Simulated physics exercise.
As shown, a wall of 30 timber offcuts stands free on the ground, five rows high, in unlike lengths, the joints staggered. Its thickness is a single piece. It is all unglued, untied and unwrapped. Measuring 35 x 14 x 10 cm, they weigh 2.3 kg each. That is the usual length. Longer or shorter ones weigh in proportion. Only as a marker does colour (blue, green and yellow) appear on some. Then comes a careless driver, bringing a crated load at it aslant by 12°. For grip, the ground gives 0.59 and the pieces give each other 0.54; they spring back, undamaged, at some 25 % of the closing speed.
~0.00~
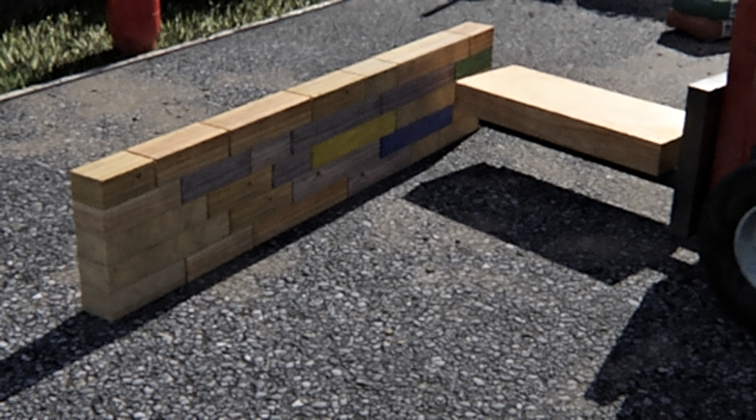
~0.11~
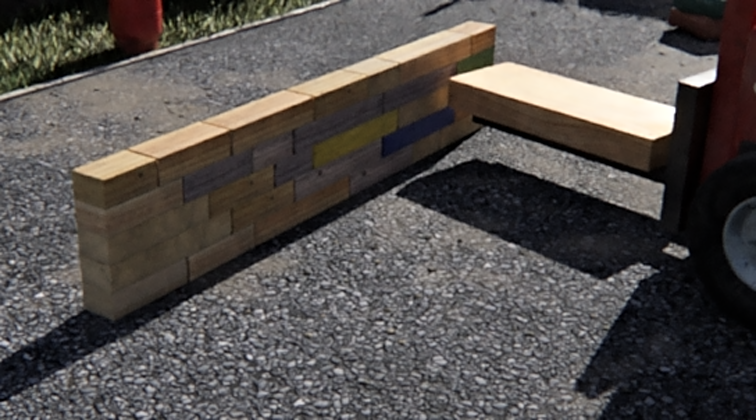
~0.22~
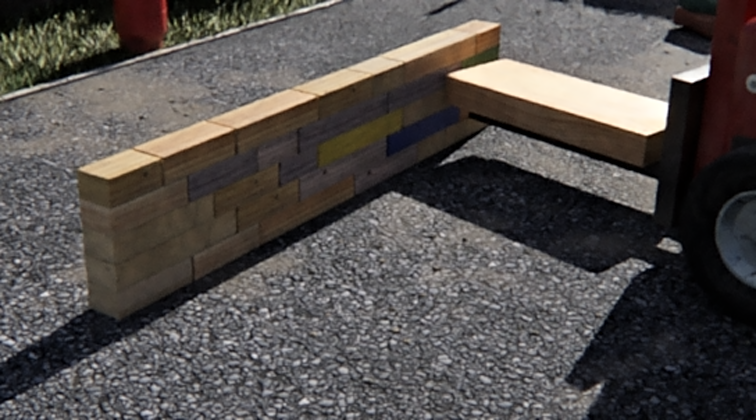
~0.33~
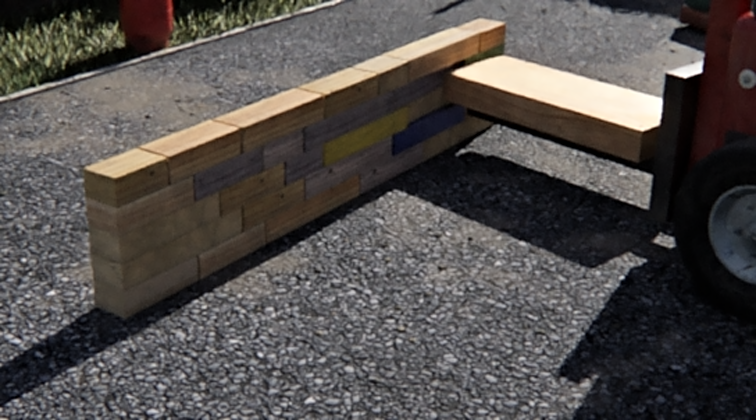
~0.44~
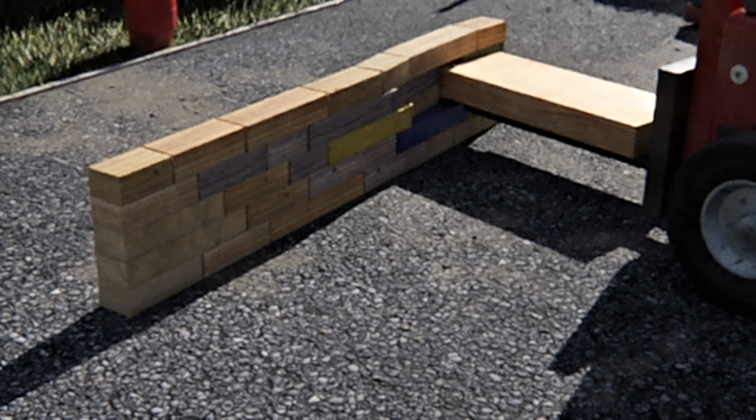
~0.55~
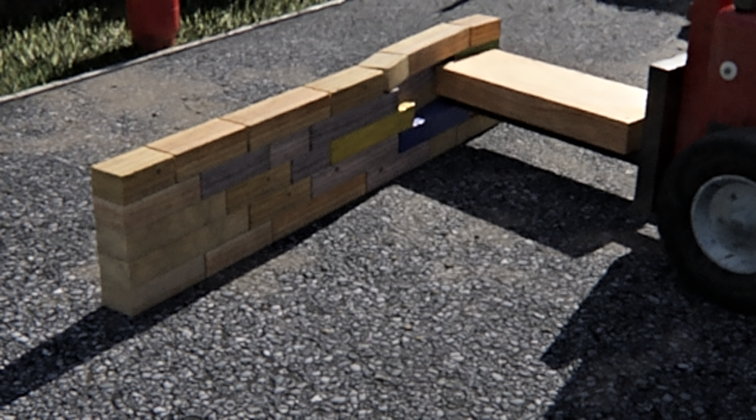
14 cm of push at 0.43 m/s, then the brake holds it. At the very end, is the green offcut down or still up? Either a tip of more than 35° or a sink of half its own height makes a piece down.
At the very end the green offcut is down.
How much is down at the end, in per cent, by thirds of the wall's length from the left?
The thirds come out at 0 on the left, 10 in the middle and 60 on the right, in per cent.
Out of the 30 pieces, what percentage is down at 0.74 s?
It's 0 percent at that point.
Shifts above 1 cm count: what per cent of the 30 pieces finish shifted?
The answer is 30 percent.
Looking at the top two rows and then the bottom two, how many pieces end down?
Top group: 5; bottom group: 0.
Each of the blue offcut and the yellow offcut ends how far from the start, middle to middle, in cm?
Roughly blue 2, yellow 0.
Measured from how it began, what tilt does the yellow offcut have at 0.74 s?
At that moment, roughly 0 degrees.
After 0.74 s, none of the 30 offcuts down, 9 disturbed; green offcut leaning 28°.
After 0.94 s, 7 of the 30 offcuts down; green offcut on its side.
At rest (1.7 s), 7 of the 30 offcuts down; green offcut on its side; blue offcut shifted 12 mm; yellow offcut unmoved. As the last picture would show them, middles, green offcut near (417, 99), blue offcut near (422, 122).
